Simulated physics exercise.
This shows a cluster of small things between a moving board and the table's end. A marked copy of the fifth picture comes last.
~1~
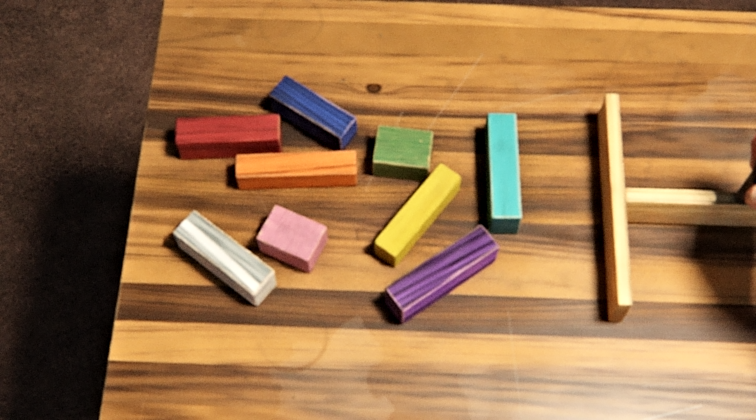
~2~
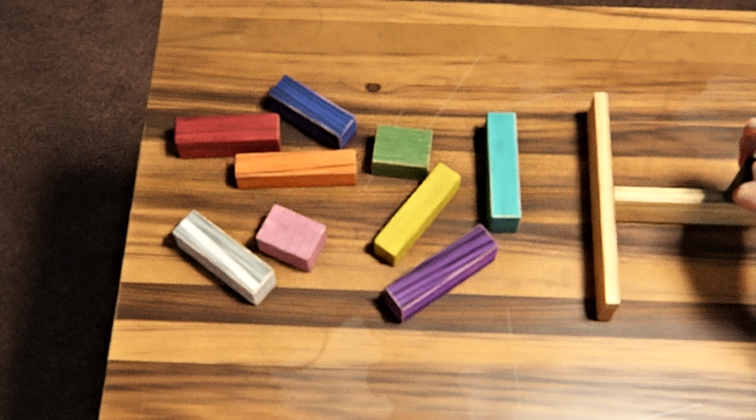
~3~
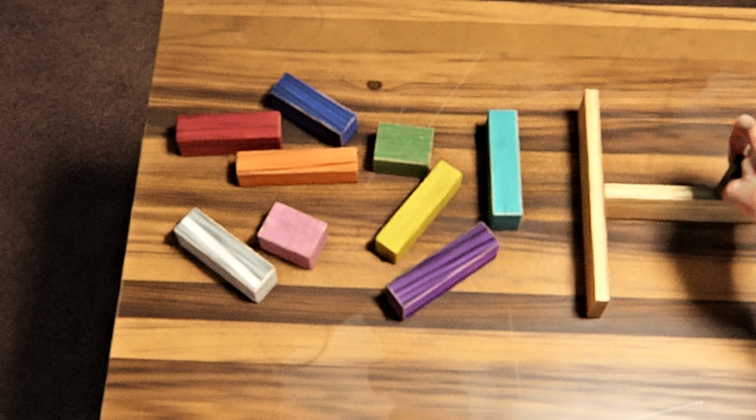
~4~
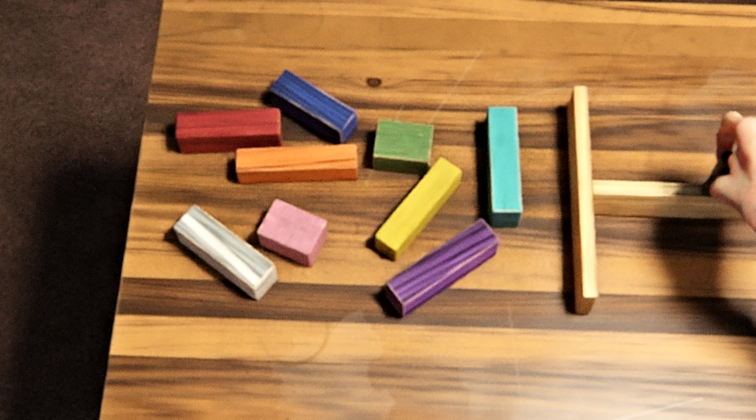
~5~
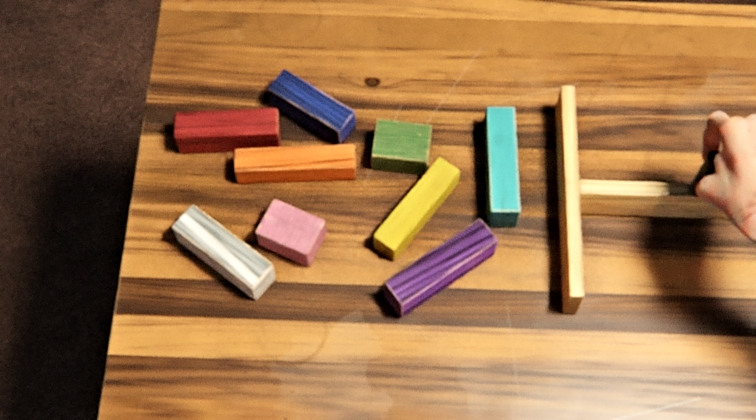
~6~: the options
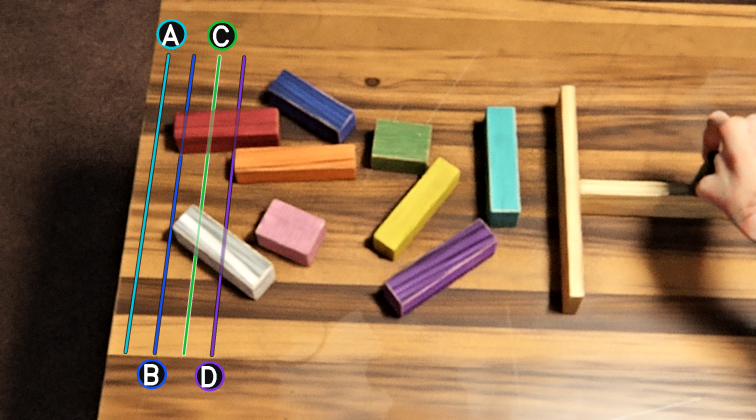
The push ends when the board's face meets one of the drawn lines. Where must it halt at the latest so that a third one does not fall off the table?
Up to line D.
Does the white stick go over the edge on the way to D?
No.
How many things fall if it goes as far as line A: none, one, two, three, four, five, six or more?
Six or more.
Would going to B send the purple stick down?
By then, no.
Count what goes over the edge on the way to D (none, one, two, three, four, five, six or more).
Two.
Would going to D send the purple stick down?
No.
On the marked copy, A at (149, 194); B at (176, 195); C at (203, 196); D at (229, 196).
Taking D. A third of the way, board (449, 182); blue stick (306, 104); purple stick (406, 278).
Two thirds of the way, board (324, 178); red stick (175, 131); orange stick (206, 165).
When it is over, board (229, 175); red stick over the edge; orange stick over the edge; two fallen.
As for the rest, A drops six; B drops five; C drops four.
